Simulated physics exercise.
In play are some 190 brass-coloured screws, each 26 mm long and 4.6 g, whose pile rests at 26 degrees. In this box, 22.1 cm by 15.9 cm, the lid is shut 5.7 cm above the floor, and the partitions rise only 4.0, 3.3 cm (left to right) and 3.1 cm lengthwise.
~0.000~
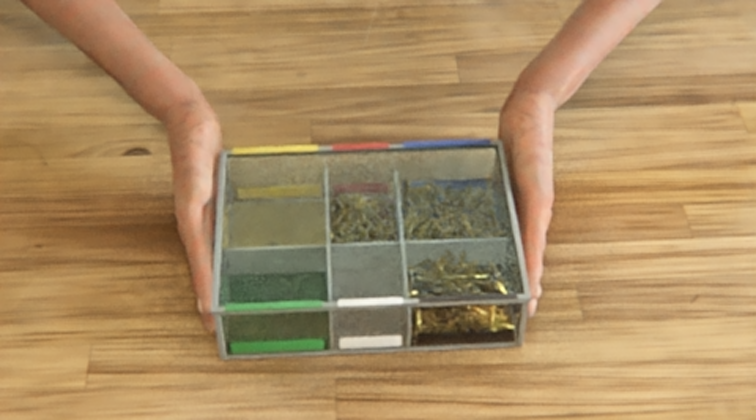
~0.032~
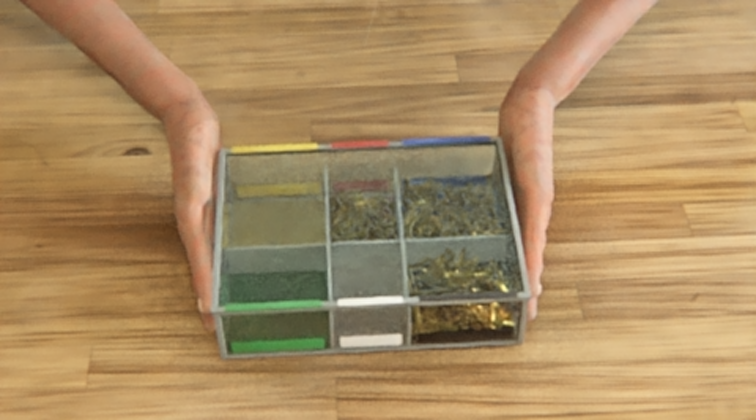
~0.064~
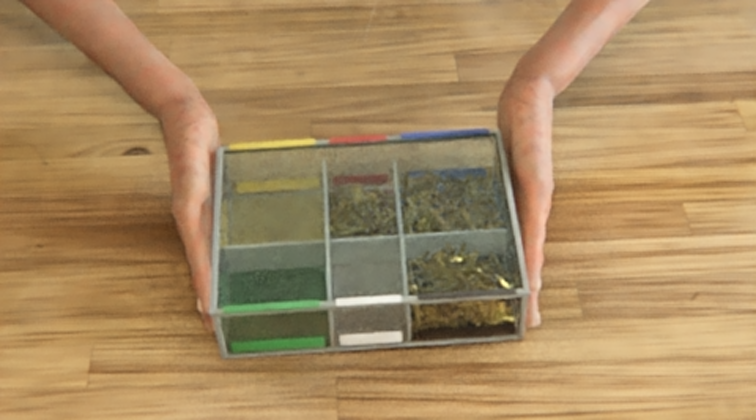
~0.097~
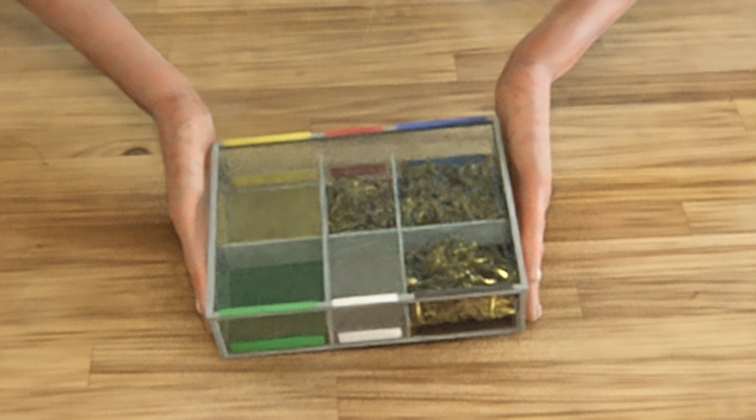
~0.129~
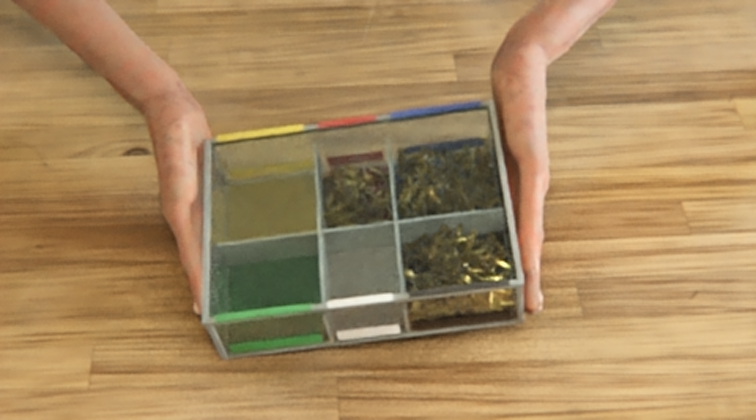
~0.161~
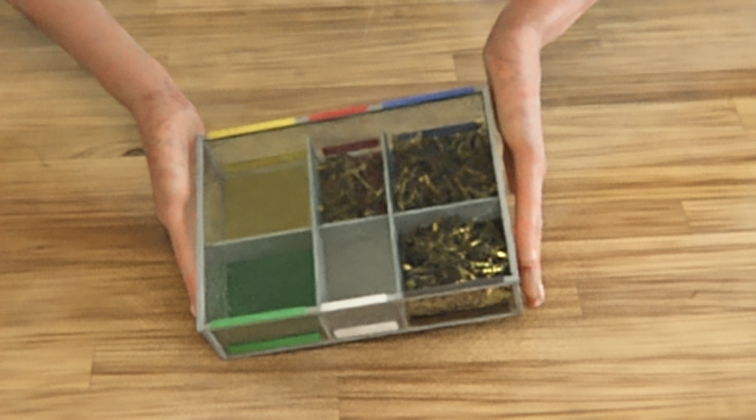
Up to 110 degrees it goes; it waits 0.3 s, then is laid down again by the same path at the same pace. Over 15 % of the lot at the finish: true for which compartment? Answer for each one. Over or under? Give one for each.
Red compartment under; blue compartment under; green compartment over; yellow compartment under; white compartment over; black compartment over.
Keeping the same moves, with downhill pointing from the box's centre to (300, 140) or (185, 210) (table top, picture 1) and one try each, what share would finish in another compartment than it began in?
Roughly 40 per cent on the first try and 60 per cent on the second.
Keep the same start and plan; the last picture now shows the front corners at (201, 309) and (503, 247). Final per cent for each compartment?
In per cent, the final split is red 30, blue 0, green 40, yellow 30, white 0, black 0.
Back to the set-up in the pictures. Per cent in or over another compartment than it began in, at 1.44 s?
My estimate is some 55 percent.
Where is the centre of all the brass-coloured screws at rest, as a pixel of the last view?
Approximately (387, 310) in the last picture.
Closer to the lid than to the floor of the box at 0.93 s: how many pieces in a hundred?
Estimate: Near 80 per cent.
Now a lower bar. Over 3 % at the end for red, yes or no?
As for red, indeed so.
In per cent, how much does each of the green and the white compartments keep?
Green 20, white 30.
After 0.93 s, tilt 110 degrees; red 15 %, blue 10 %, green 15 %, white 20 %, black 45 %.
After 1.44 s, tilt 60 degrees; red 5 %, blue 5 %, green 20 %, white 25 %, black 45 %.
After 2.01 s, tilt 0 degrees; red 5 %, blue 5 %, green 20 %, white 30 %, black 40 %.
By 2.4 s all is still; red 5 %, blue 5 %, green 20 %, yellow 0 %, white 30 %, black 40 %.
